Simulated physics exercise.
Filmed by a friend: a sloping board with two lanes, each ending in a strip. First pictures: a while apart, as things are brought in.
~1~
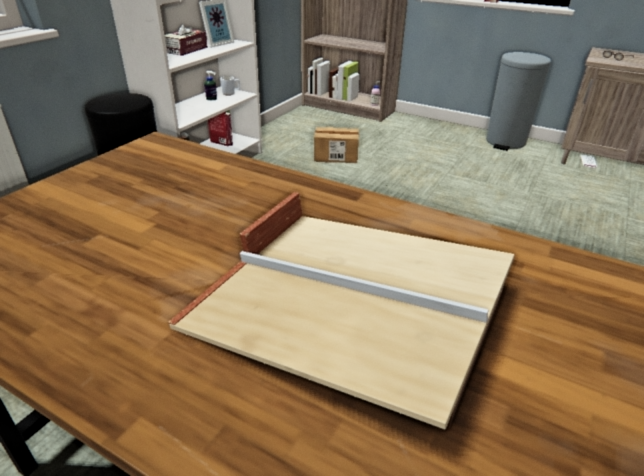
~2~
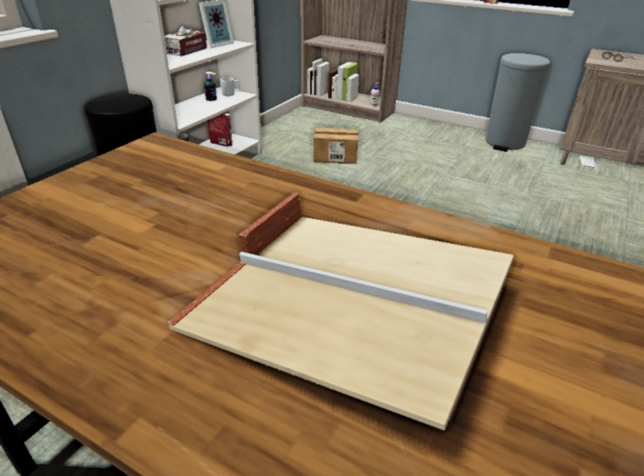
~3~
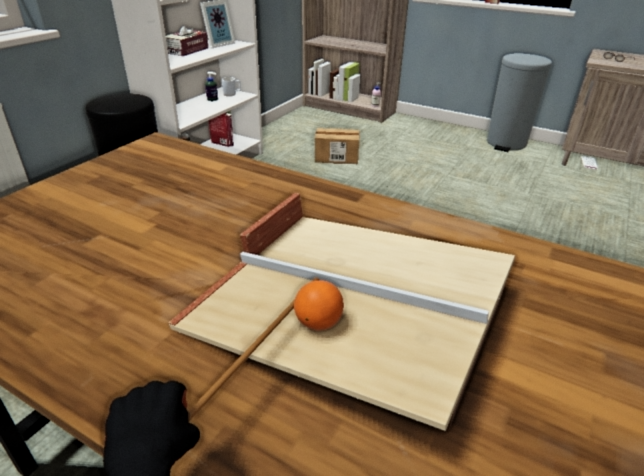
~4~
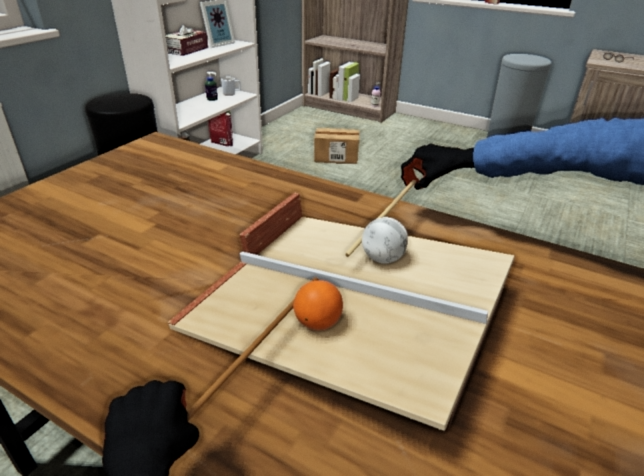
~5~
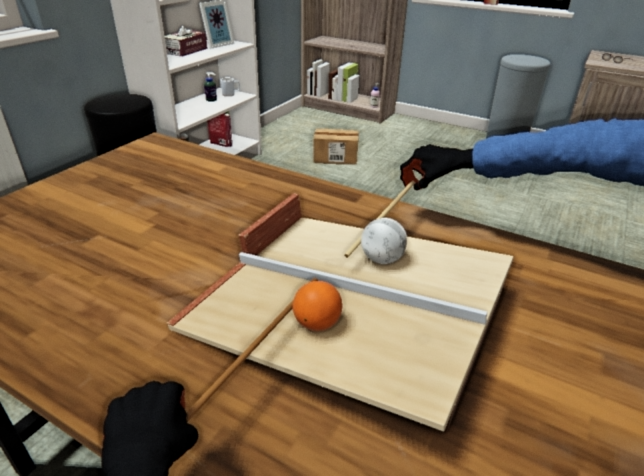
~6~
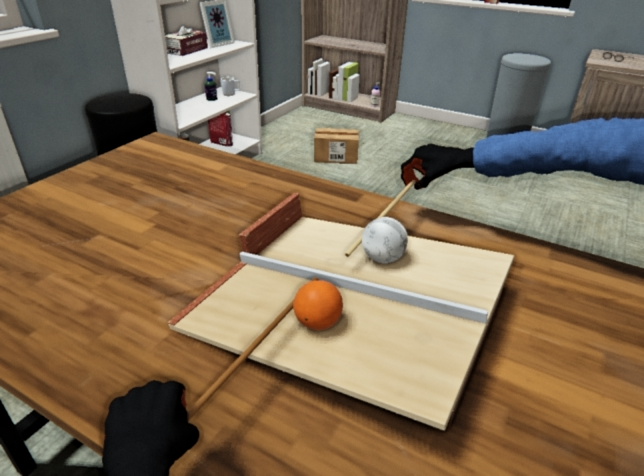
An orange ball appears on the near lane of an empty two-lane wooden board, held by a stick in a black-gloved hand. Then a whitish ball appears on the far lane, with a blue-sleeved arm holding another stick against it. After that, both balls, hands and sticks stay still.
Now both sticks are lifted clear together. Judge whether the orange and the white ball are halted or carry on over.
The orange carries on over; the white ball is halted.
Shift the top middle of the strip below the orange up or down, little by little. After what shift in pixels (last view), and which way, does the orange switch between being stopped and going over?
Roughly 8 pixels up.
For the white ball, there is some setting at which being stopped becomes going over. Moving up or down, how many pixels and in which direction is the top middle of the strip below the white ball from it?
Shift: Approx. 16 px, direction down.
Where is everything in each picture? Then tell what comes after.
In the first frame, board (348, 276).
In the second frame, board (347, 277).
In the third frame, orange (319, 306); board (348, 277).
In the fourth frame, held back by the sticks; white ball (385, 240); board (348, 277).
In the fifth frame, held back by the sticks; orange (318, 306); board (347, 278).
In the sixth frame, held back by the sticks; orange (319, 305); white ball (384, 240); board (347, 277).
Then, 0.58 s after the last picture, orange rolling on the board near (248, 286); white ball rolling on the board near (320, 229).
Then, 1.08 s after the last picture, orange off the board near (129, 249); white ball resting against the strip near (292, 223).
By the end, the orange goes over the end; the white ball is held by the strip, near (292, 223).
